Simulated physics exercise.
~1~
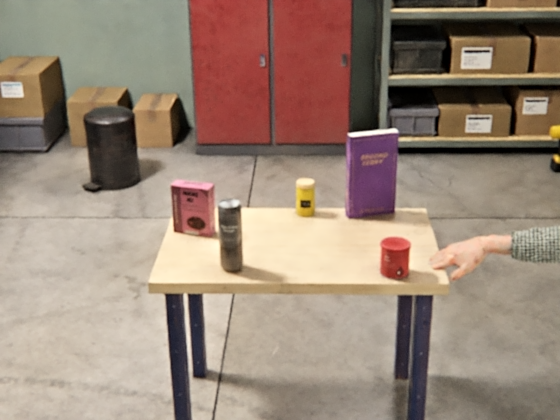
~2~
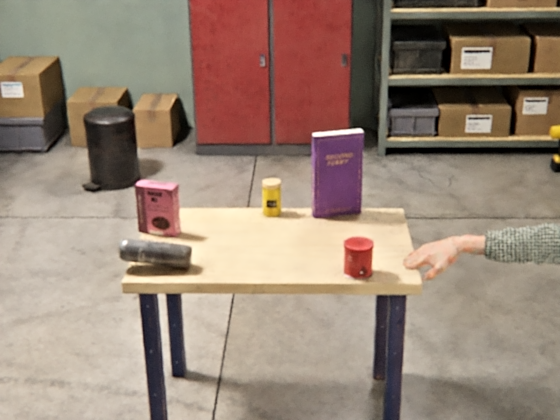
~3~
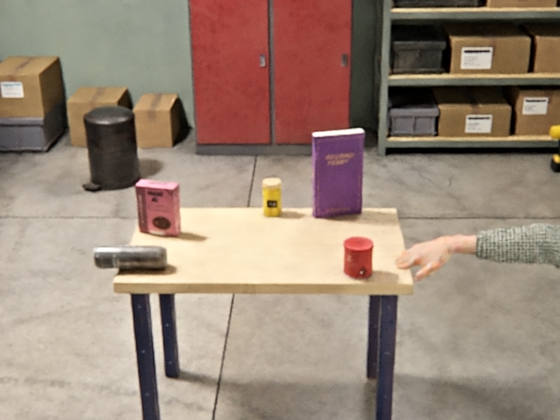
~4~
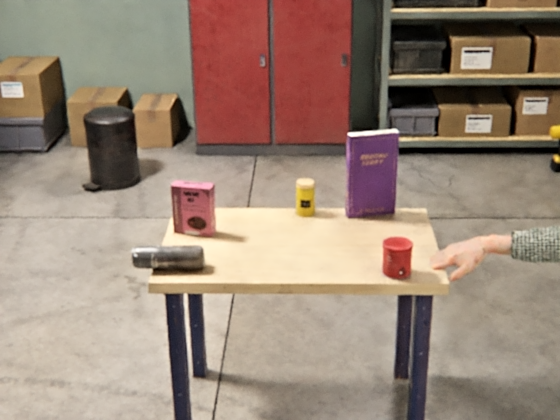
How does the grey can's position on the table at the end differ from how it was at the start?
At the start the grey can stands upright on the table, but at the end it lies on its side.
